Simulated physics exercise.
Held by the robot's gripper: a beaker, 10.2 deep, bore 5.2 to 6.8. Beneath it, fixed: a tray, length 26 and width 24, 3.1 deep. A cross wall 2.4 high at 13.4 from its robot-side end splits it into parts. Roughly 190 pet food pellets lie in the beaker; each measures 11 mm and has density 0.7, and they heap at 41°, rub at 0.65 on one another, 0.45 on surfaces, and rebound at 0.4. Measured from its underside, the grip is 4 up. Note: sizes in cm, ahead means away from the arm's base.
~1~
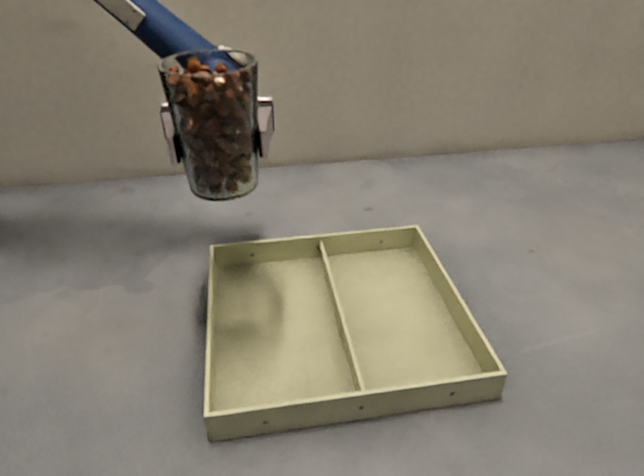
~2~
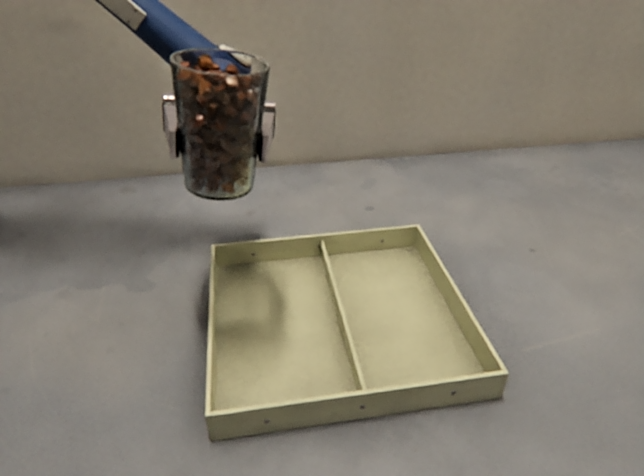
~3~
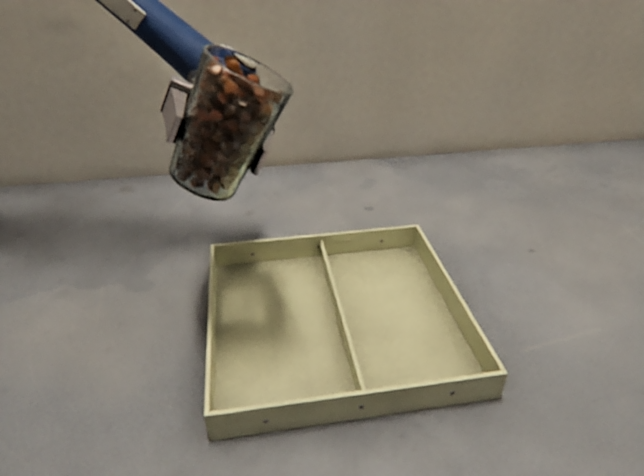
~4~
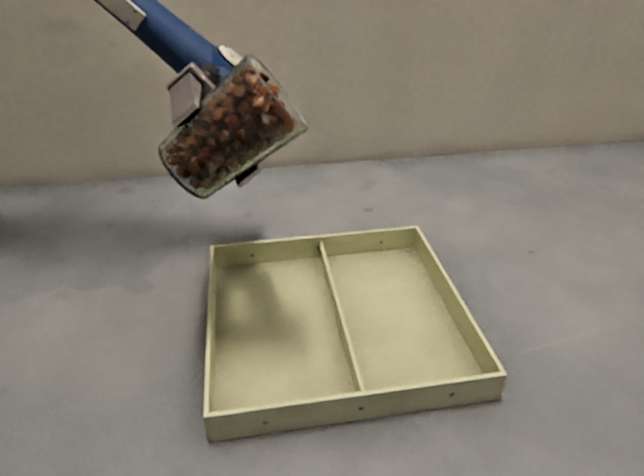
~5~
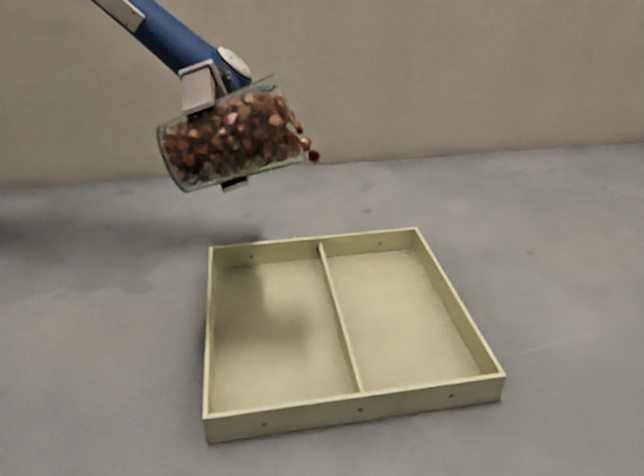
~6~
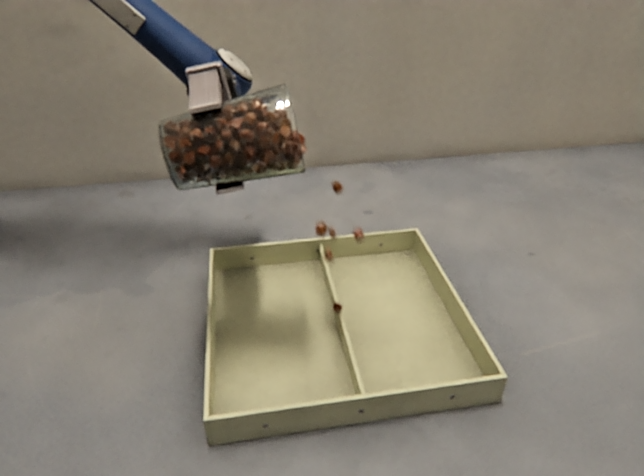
A robot arm held a clear beaker full of brown pellets above a pale, two-part tray, then tilted it to the right until a few pellets dropped out near the tray's divider.
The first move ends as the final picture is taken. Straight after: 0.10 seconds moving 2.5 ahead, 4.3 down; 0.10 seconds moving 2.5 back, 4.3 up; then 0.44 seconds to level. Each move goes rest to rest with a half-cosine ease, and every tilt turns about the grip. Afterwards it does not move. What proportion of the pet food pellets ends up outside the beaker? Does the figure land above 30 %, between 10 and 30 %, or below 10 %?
The figure lands between 10 and 30 %.
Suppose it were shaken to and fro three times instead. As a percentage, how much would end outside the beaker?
Estimate for that case: 35 %.
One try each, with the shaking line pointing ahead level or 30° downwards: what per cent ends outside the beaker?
You'd get about 75 per cent with the first setting and about 35 per cent with the second.
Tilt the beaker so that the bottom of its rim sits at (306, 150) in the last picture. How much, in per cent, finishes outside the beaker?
My estimate is some 5 per cent.
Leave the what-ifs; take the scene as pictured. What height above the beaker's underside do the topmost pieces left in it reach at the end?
The top sits some 10.5 cm up.
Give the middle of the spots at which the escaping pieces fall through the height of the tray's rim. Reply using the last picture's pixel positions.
Near (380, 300).
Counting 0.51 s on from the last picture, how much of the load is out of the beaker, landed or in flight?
About 15 per cent by then.
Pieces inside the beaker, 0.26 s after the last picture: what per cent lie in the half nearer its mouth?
50 per cent.
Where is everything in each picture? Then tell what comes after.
In the first picture, beaker middle at (217, 130), level; upper third of the load around (209, 89), from x 175 to 250, top at y 65; 192 in the beaker.
In the second picture, beaker middle at (220, 129), tilted 8° forward; upper third of the load around (216, 89), from x 185 to 255, top at y 60.
In the third picture, beaker middle at (224, 130), tilted 28° forward; upper third of the load around (232, 92), from x 180 to 275, top at y 60.
In the fourth picture, beaker middle at (229, 134), tilted 53° forward; upper third of the load around (247, 104), from x 175 to 290, top at y 70.
In the fifth picture, beaker middle at (230, 139), tilted 73° forward; upper third of the load around (246, 119), from x 170 to 315, top at y 100.
In the sixth picture, beaker middle at (232, 143), tilted 81° forward; upper third of the load around (237, 125), from x 175 to 360, top at y 105; 186 in the beaker, 1 in the robot-side part, 5 in flight or on a rim.
Then, 0.26 s later, tilted 78° forward, highest piece 25 above the table; 166 in the beaker, 9 in the far-side part, 3 in the robot-side part, 14 in flight or on a rim.
Then, 0.51 s later, tilted 16° forward, highest piece 28 above the table; 161 in the beaker, 23 in the far-side part, 6 in the robot-side part, 2 in flight or on a rim.
Then, 0.84 s later, level, highest piece 29 above the table; 161 in the beaker, 24 in the far-side part, 7 in the robot-side part.
Then, 1.89 s later, level, highest piece 29 above the table; 161 in the beaker, 24 in the far-side part, 7 in the robot-side part.
At rest, 161 in the beaker, 24 in the far-side part, 7 in the robot-side part. That is 16 % outside the beaker.
